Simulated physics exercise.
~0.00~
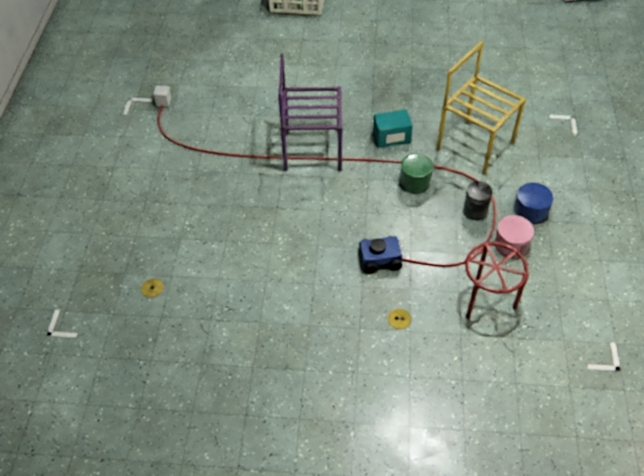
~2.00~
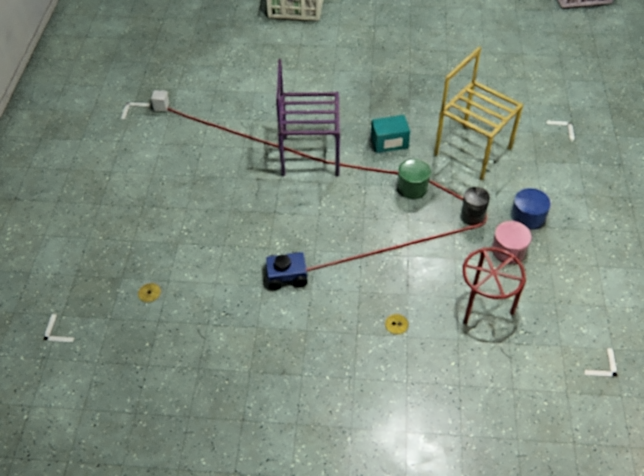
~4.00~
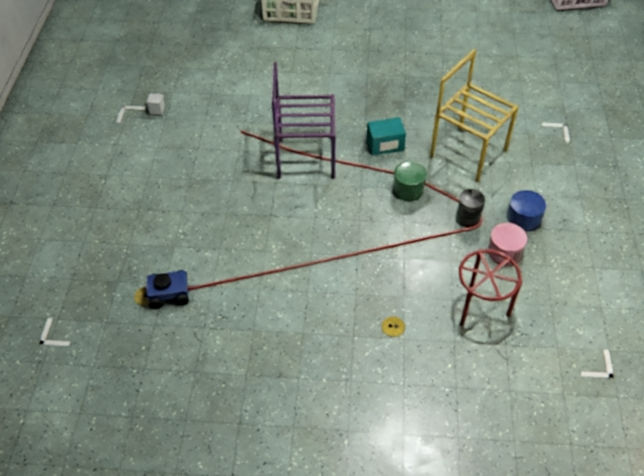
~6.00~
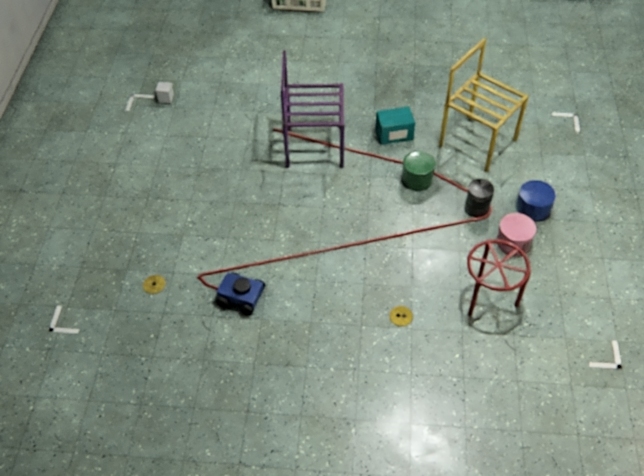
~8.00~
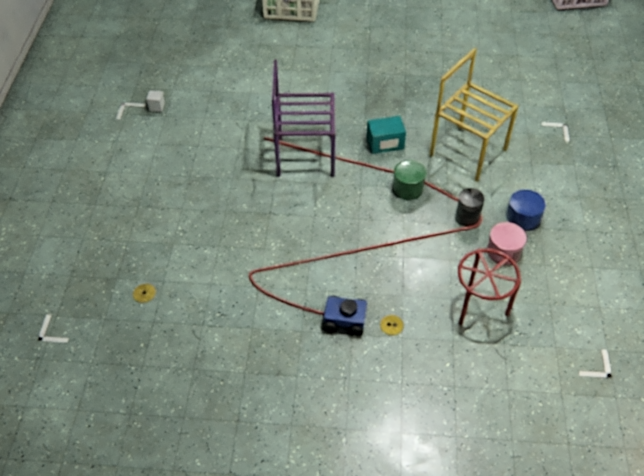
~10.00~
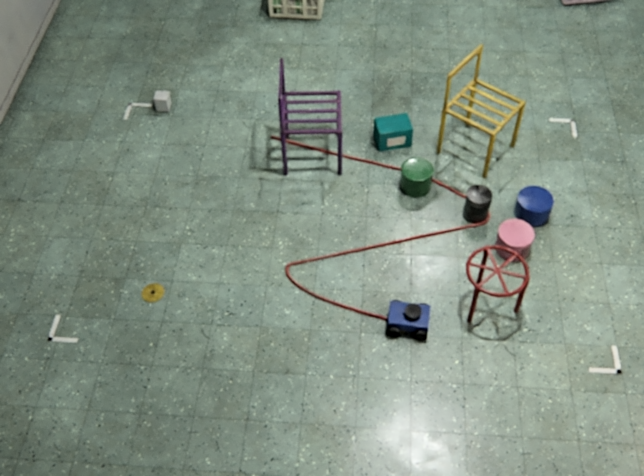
A small blue cart towed a red cord left across the floor, past chairs, bins and a stool, to a yellow mark, pulling its far end free of a small white block, then drove right to another mark while everything else stayed put.
